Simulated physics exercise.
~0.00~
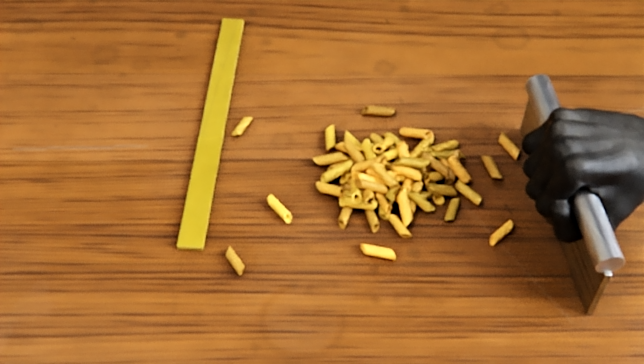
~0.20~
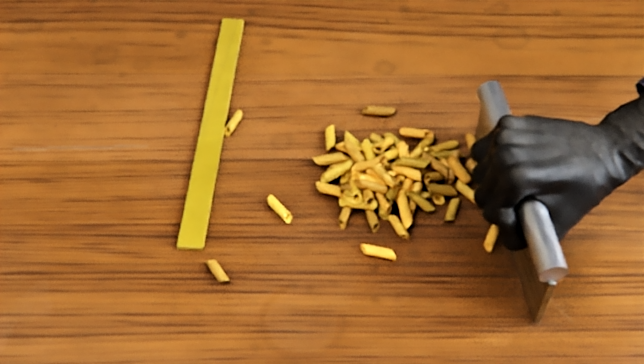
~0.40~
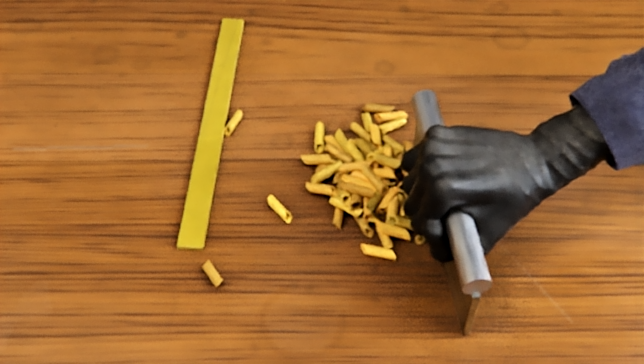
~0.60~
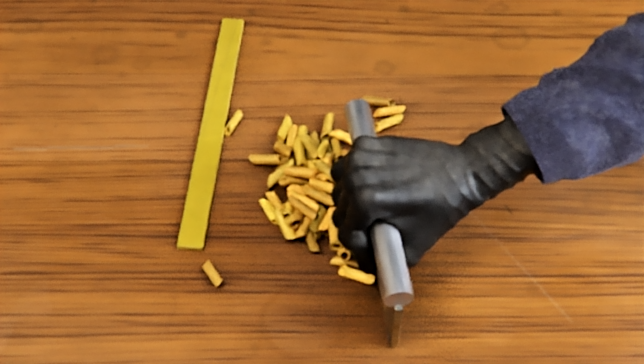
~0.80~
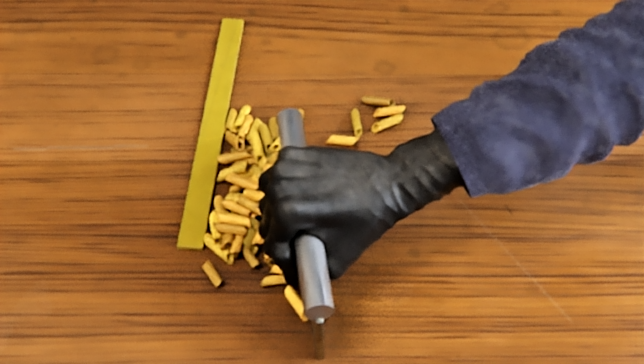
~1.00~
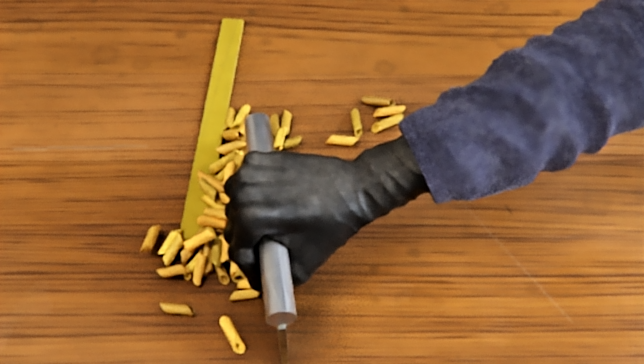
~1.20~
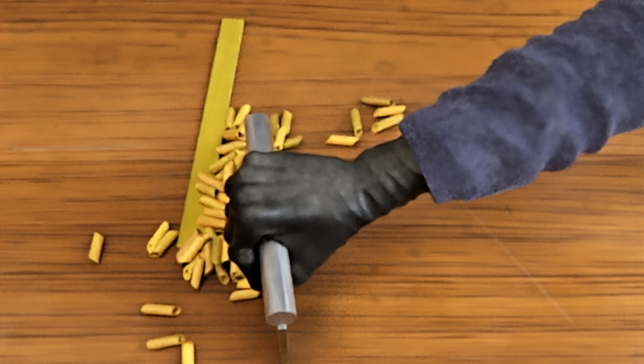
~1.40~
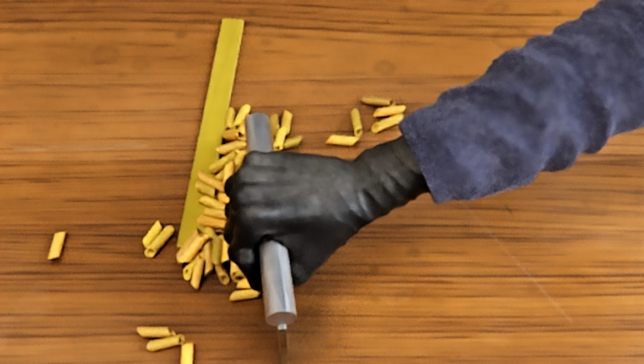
The clip shows a black-gloved hand sweeping a scraper leftwards through dry pasta on a wooden surface, crowding many pieces towards a fixed yellow strip. Several spill past its lower end and scatter before the scraper stops, leaving pasta bunched beside the strip and a few pieces behind.
